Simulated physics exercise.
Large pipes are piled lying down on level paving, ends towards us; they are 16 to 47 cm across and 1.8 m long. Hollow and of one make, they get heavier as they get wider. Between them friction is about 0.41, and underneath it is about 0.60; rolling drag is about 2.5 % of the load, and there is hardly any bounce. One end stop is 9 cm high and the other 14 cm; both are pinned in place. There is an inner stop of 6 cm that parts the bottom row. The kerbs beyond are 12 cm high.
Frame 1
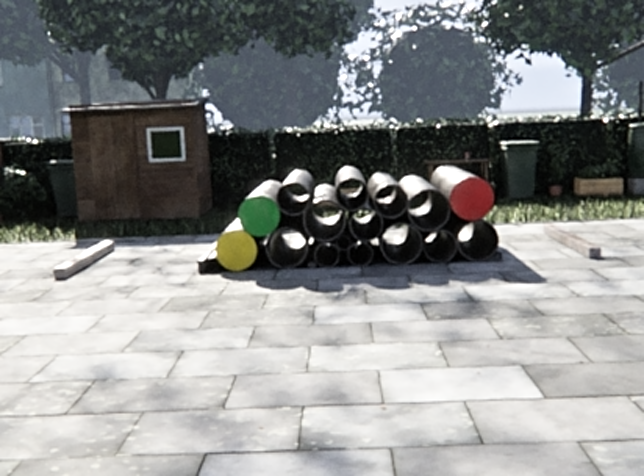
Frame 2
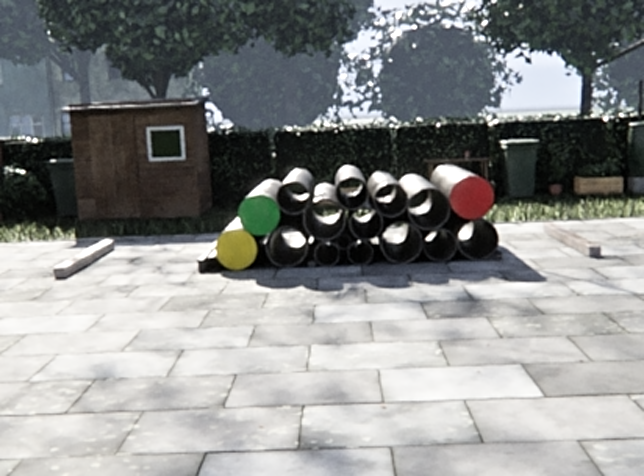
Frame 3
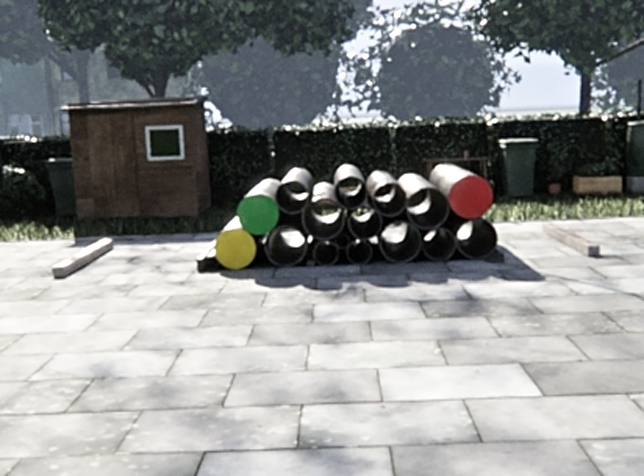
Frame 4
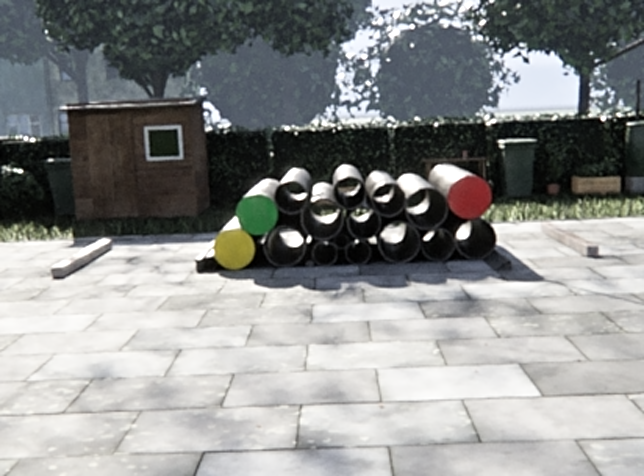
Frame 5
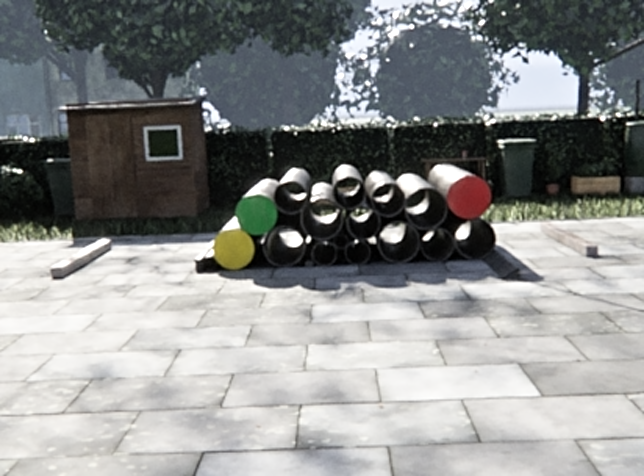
The video shows a stack of dark hollow pipes, with green, yellow and red ends, on pale paving before a shed and hedge; a low stop at its right edge shifts slightly outward while the pipes stay still.
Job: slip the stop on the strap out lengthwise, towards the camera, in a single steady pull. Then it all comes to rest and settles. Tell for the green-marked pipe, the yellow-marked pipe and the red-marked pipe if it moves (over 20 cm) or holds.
Green holds, yellow holds, red moves.
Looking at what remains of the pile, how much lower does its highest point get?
I'd put it at some 5 cm lower than at the start.
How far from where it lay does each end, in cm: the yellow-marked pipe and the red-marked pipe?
Yellow-marked pipe: 0, red-marked pipe: 70.
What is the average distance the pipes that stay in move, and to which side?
Roughly 20 cm to the right.
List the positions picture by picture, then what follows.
In the first picture, 17 pipes, 8 on the base, highest (352, 194); green (259, 216), yellow (236, 250), red (472, 199); left batten (14 cm) (200, 260); right chock (9 cm) (500, 253); inner batten (6 cm) (312, 263); kerbs (60, 267) and (594, 247).
The stop on the strap has not moved yet, at (500, 252); the rest still, in the second picture.
The stop on the strap is 17 cm out, at (502, 254); the rest still, in the third picture.
The stop on the strap is 57 cm out, at (510, 261); the rest still; bottom ones (210, 263) (234, 249) (284, 247) (325, 254) (358, 253) (399, 242) (438, 245) (476, 239), in the fourth picture.
The stop on the strap is 96 cm out, at (518, 268); the rest still; green (256, 215), yellow (233, 249), red (469, 197), in the fifth picture.
Then, 1.17 s past the final picture, 0 now displaced over 20 cm; green in place; yellow in place; red 4.5 cm right.
Then, 2.24 s past the final picture, 1 now displaced over 20 cm; green in place; yellow in place; red 7 cm right and 5 cm down.
Then, 4.90 s past the final picture, 3 now displaced over 20 cm; green in place; yellow in place; red 36 cm right and 45 cm down.
All still, 8.0 s past the final picture, 7 moved over 20 cm; not one over the kerbs; green in place; yellow in place; red 55 cm right and 45 cm down; top of the pile 92 cm high, from 96 cm.
